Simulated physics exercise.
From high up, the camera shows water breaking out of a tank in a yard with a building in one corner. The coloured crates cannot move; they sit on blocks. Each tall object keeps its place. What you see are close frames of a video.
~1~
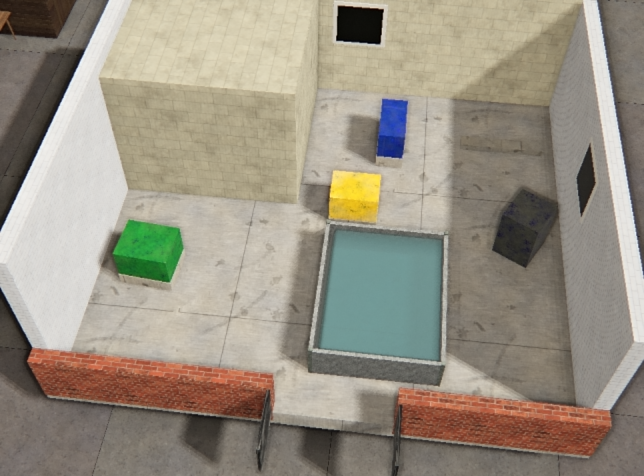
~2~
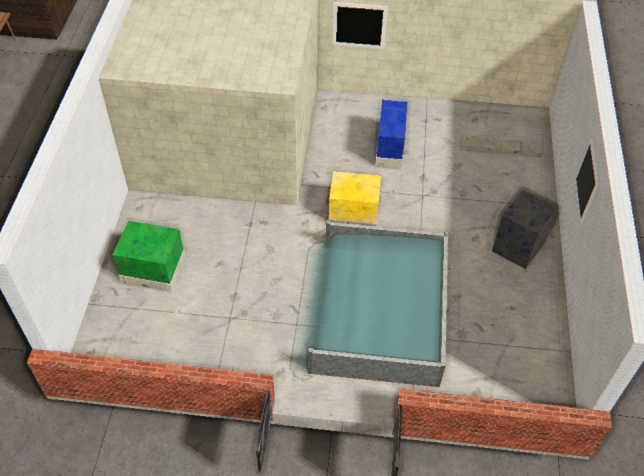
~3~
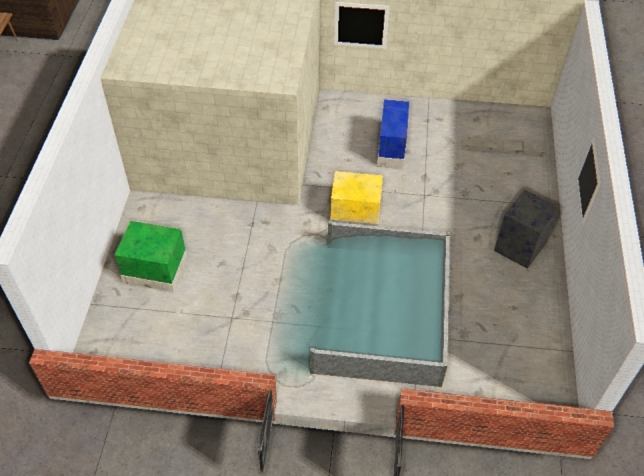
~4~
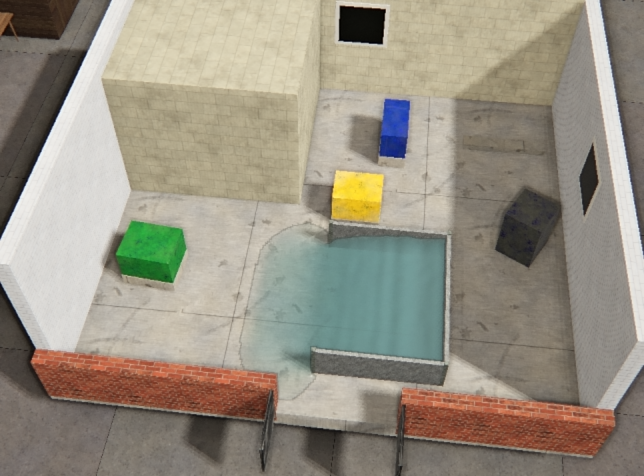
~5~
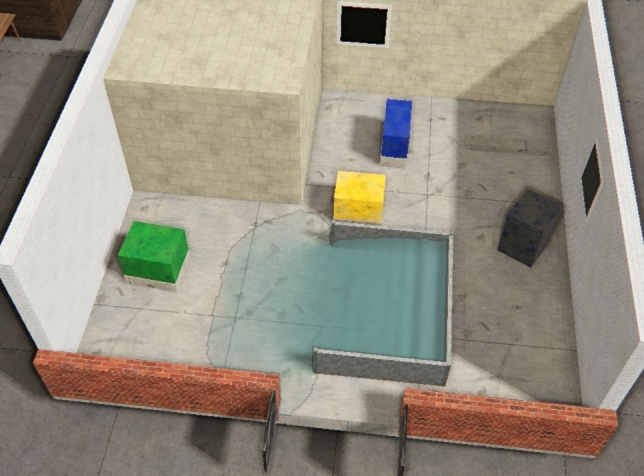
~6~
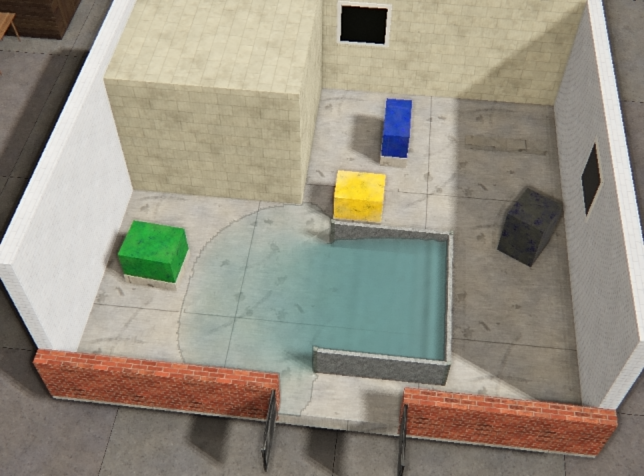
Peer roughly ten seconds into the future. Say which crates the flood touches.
In the end the green crate is reached. The yellow crate is reached. The blue crate is never reached.
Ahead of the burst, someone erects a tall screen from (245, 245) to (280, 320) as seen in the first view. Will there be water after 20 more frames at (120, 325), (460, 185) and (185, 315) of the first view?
Outcome by spot, in order - watered, unwatered, watered.
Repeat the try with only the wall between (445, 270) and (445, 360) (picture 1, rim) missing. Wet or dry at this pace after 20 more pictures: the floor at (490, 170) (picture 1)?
That spot: Submerged.
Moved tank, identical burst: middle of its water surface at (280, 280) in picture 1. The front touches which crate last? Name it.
It is the blue one.
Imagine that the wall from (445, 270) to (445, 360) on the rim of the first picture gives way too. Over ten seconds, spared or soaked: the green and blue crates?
As it turns out, the green is left untouched, and the blue is left untouched.
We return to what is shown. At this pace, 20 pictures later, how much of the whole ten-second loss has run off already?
I get 5 percent.
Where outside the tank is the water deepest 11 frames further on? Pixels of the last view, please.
Approximate pixel: (69, 376).
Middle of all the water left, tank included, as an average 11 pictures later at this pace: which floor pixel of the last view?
I'd say around (248, 300).
A moment on, water covers 35 % of the floor; the green crate water round its plinth, the yellow crate not reached, the blue crate not reached.
Next, water covers 35 % of the floor; the green crate water round its plinth, the yellow crate not reached, the blue crate not reached.
Then, water covers 35 % of the floor; the green crate water round its plinth, the yellow crate water round its plinth, the blue crate not reached.
Later, water covers 45 % of the floor; the green crate water round its plinth, the yellow crate water round its plinth, the blue crate not reached.
In the end, water covers 70 % of the floor; the green crate was topped, the yellow crate was topped, the blue crate stayed above the water.
